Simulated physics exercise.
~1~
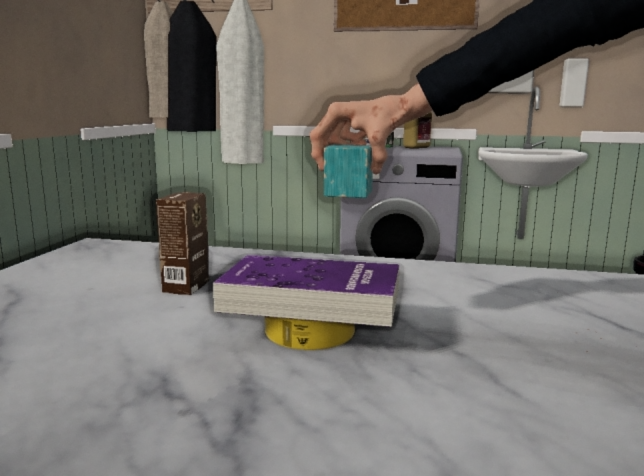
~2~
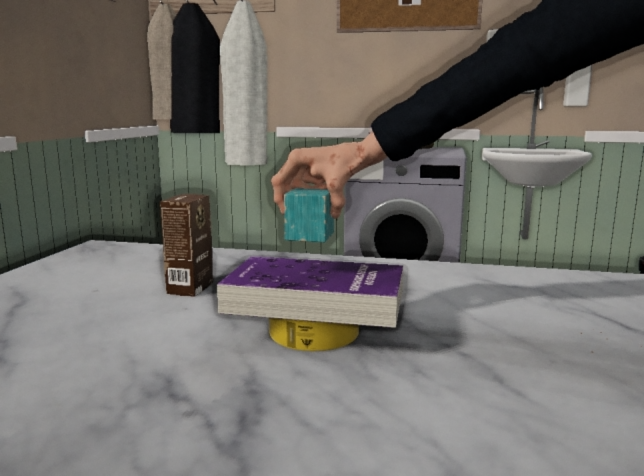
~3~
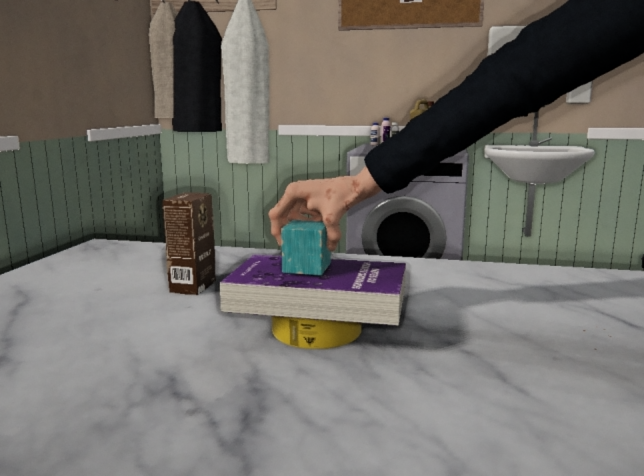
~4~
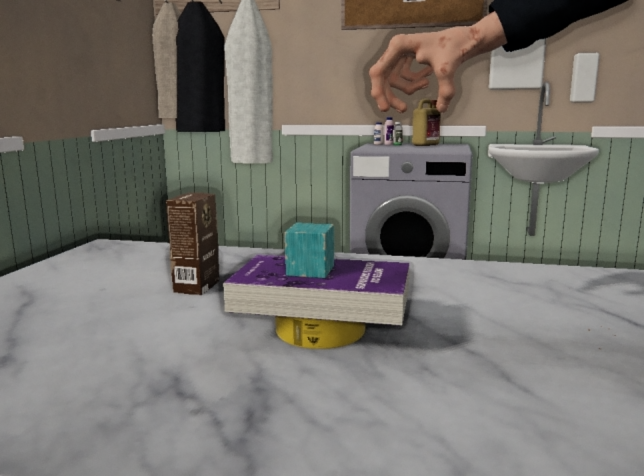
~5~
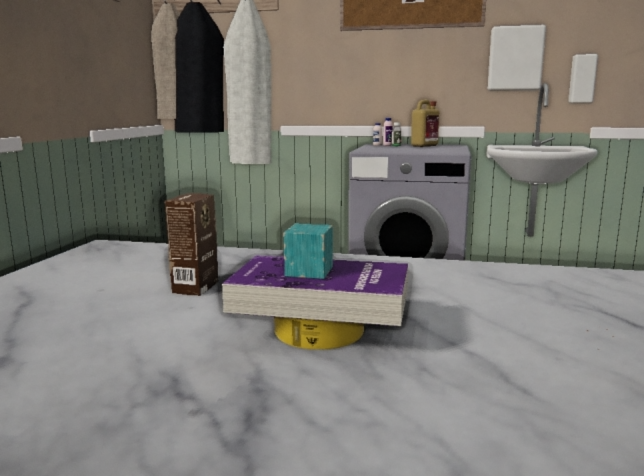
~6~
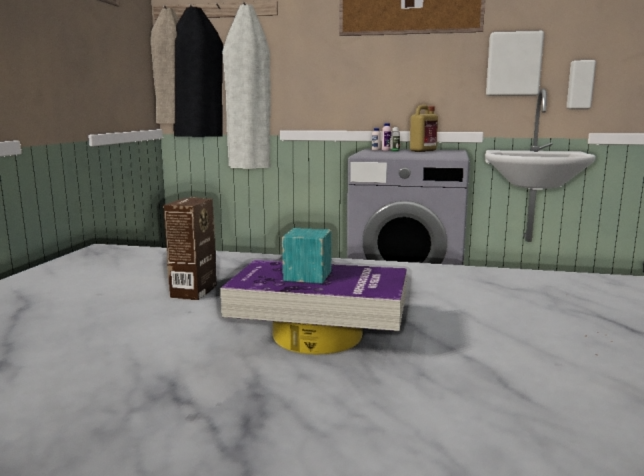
On a marble table, a hand sets a turquoise block on a balanced purple book, which holds.
